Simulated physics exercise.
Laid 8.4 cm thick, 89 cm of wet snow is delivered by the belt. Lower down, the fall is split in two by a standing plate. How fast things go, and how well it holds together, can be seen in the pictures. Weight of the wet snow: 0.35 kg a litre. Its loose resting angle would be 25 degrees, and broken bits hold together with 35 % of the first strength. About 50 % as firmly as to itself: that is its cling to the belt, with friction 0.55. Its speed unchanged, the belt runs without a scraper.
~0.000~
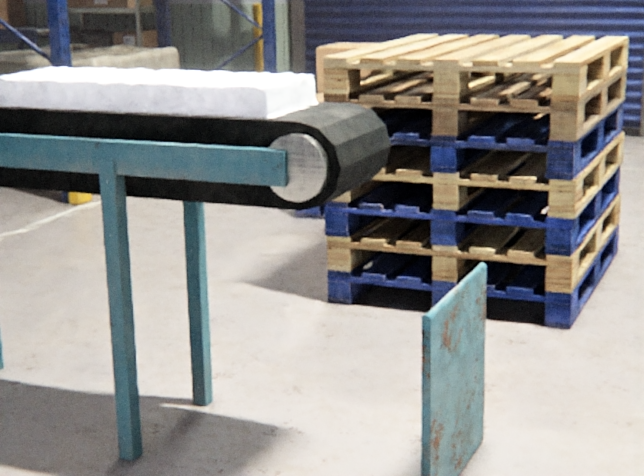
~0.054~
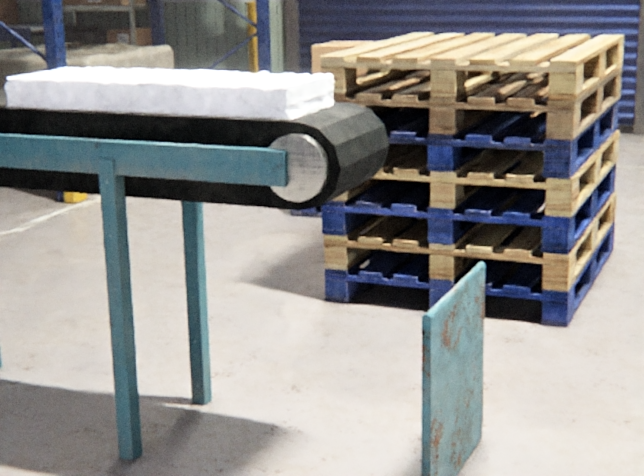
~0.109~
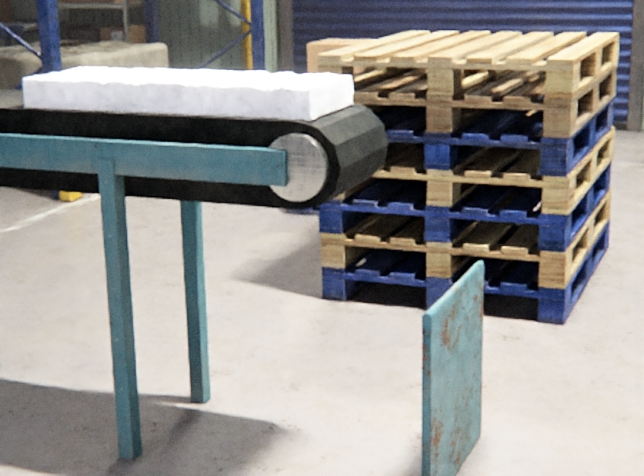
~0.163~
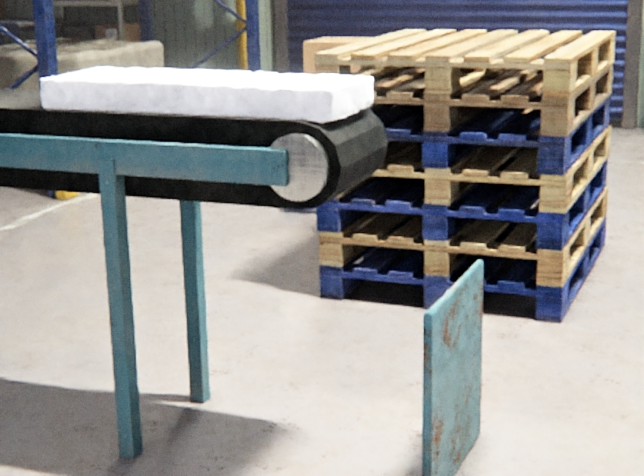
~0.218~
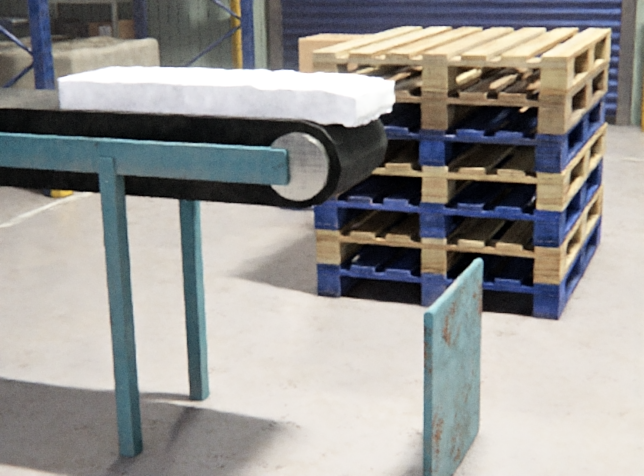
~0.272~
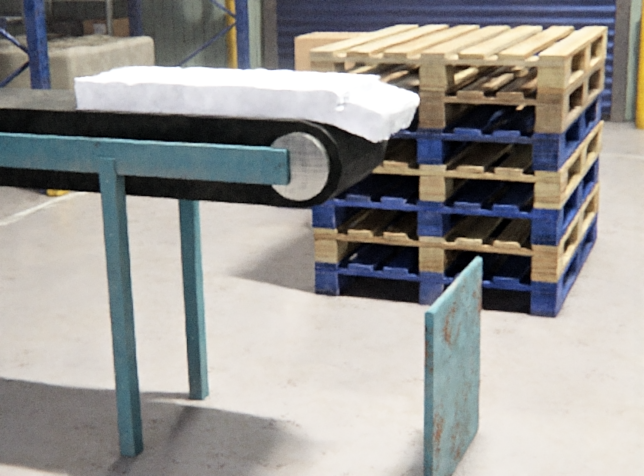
A white slab of wet snow rides right along a black belt, bending over the roller.
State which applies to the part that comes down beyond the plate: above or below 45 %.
That value is above.
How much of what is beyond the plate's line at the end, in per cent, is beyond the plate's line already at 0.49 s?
About 10 %.
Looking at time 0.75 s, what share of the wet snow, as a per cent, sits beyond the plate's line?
Near 45 %.
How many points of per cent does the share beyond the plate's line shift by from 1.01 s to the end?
Result: Close to 22 percent.
By 0.49 s, 13 % is beyond the plate's line.
By 0.75 s, 45 % is beyond the plate's line.
By 1.01 s, 78 % is beyond the plate's line.
By 1.27 s, 100 % is beyond the plate's line.
By 2.45 s, at the end, 100 % is beyond the plate's line.
